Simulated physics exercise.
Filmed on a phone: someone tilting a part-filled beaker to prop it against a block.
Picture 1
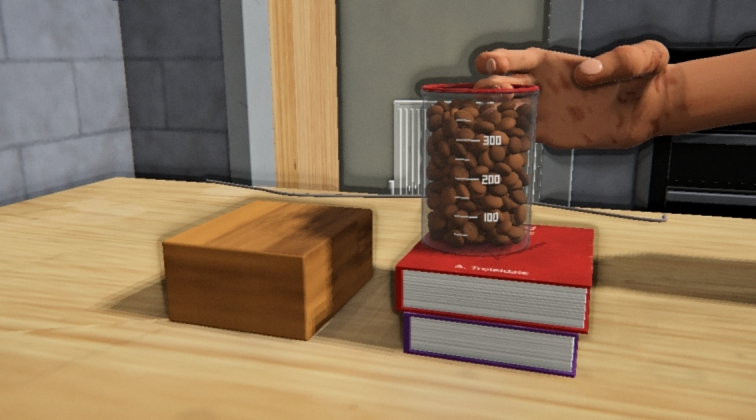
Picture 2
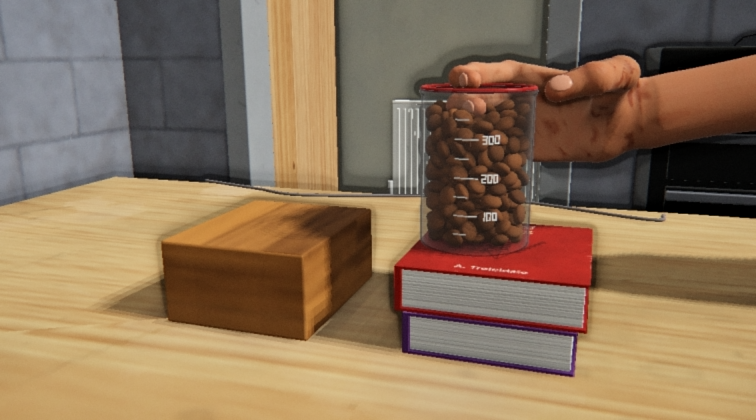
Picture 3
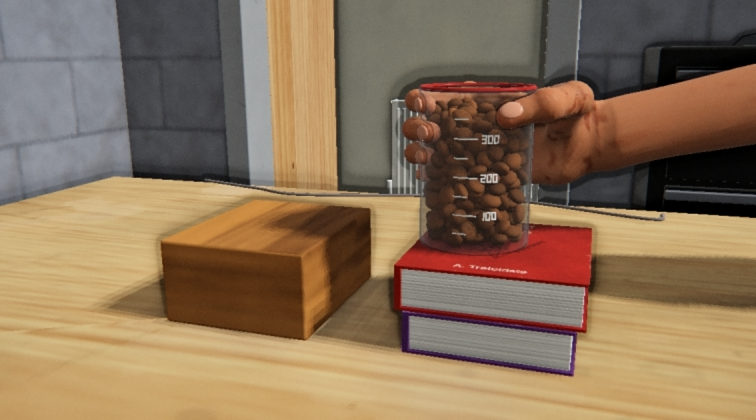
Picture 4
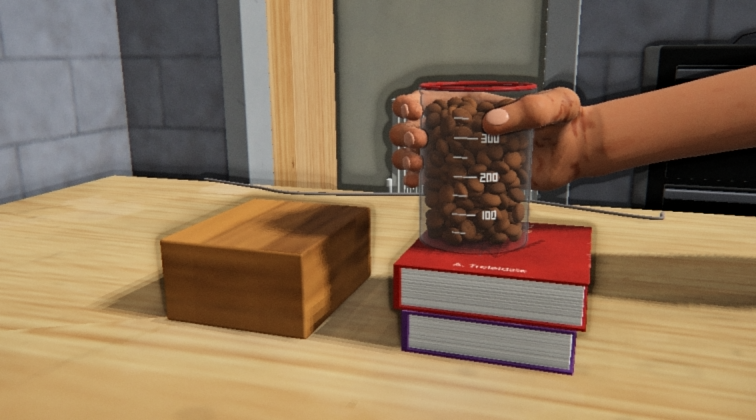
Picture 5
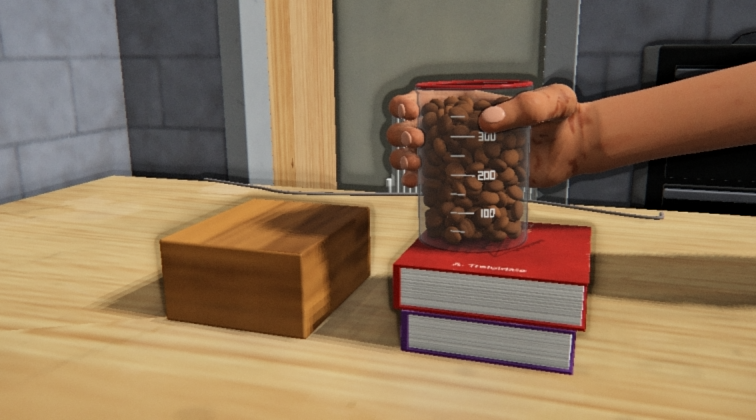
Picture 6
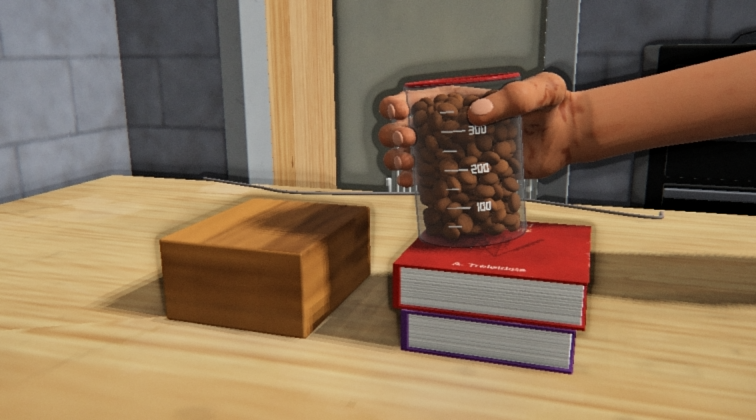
Clear beaker of brown kibble on two stacked books beside a wooden block, a hand gripping it and tilting it slightly left.
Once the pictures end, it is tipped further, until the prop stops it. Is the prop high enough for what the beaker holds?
In the end the load starts tumbling out.
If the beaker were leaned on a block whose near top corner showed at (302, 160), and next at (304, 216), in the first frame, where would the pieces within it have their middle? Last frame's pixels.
Around (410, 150) in the first try, (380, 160) in the second.
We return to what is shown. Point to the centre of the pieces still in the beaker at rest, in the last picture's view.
Around (362, 187).
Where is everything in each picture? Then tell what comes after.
In the first frame, beaker at (477, 166), nearly full of bits of dog kibble; block at (278, 261), its top about level with the beaker's foot.
In the second frame, beaker at (476, 165), upright; rim at (425, 87); top of the contents at (475, 123).
In the third frame, beaker at (475, 165), upright; rim at (424, 87); block at (277, 260).
In the fourth frame, beaker at (475, 164), upright; rim at (424, 86); top of the contents at (474, 121).
In the fifth frame, beaker at (473, 162), upright; rim at (420, 86); block at (276, 259).
In the sixth frame, beaker at (467, 158), leaning 6°; rim at (409, 85); block at (276, 259), its top about level with the beaker's foot.
Then, 0.56 s past the last view, the beaker leans 47°; everything is still inside.
Then, 1.06 s past the last view, the beaker leans 84°; a stray few of the bits of dog kibble out of it.
Then, 1.48 s past the last view, the beaker rests on the block at 88°; a small part of the bits of dog kibble out of it.
Finally, the beaker rests on the block at 88°; a small part of the bits of dog kibble out of it.
